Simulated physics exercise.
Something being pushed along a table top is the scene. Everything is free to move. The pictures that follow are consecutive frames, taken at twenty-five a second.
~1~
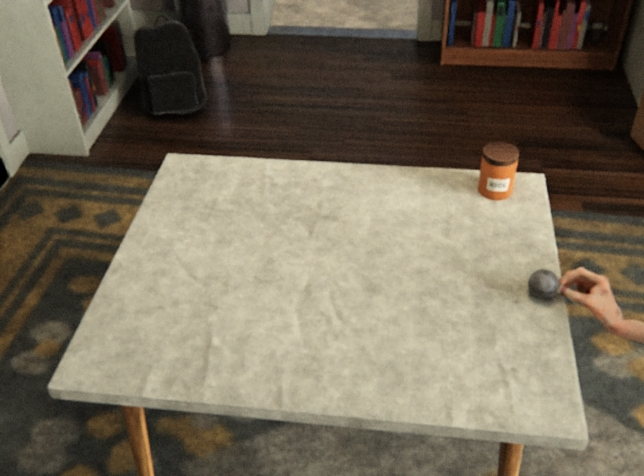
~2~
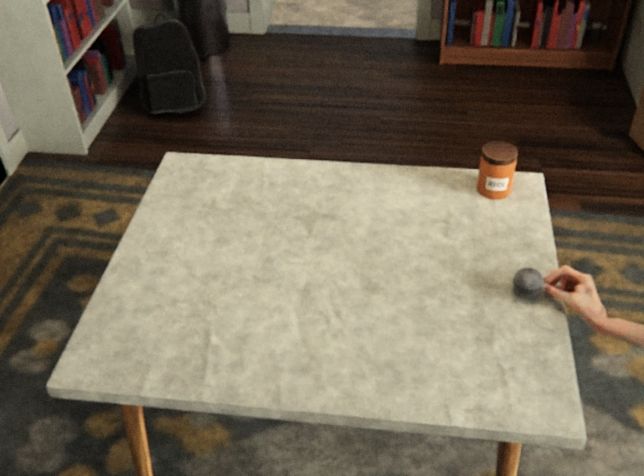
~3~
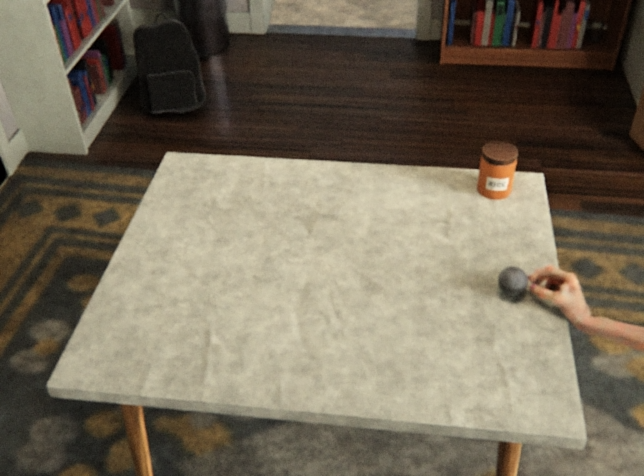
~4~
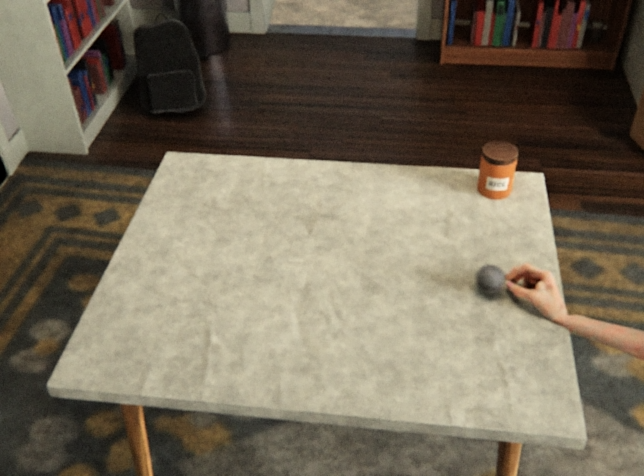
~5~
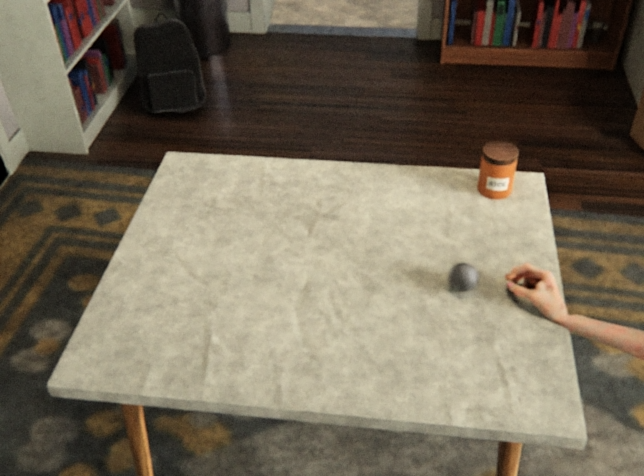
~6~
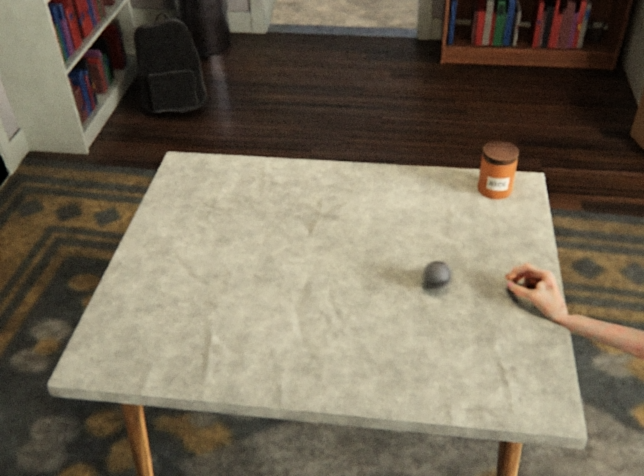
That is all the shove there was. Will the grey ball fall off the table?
It escapes the table.
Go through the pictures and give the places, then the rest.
The first frame shows under the hand; grey ball (543, 284).
The second frame shows under the hand; grey ball (528, 282).
The third frame shows under the hand; grey ball (513, 281).
The fourth frame shows grey ball (490, 279).
The fifth frame shows grey ball (463, 277) rolled about its own width.
The sixth frame shows grey ball (437, 275) rolled well along.
Then, 0.30 s after the last picture, grey ball rolled well along near (255, 262).
Then, 0.70 s after the last picture, grey ball now off the table.
Then, 1.10 s after the last picture, things are still on the move.
By the end, off the table, grey ball.
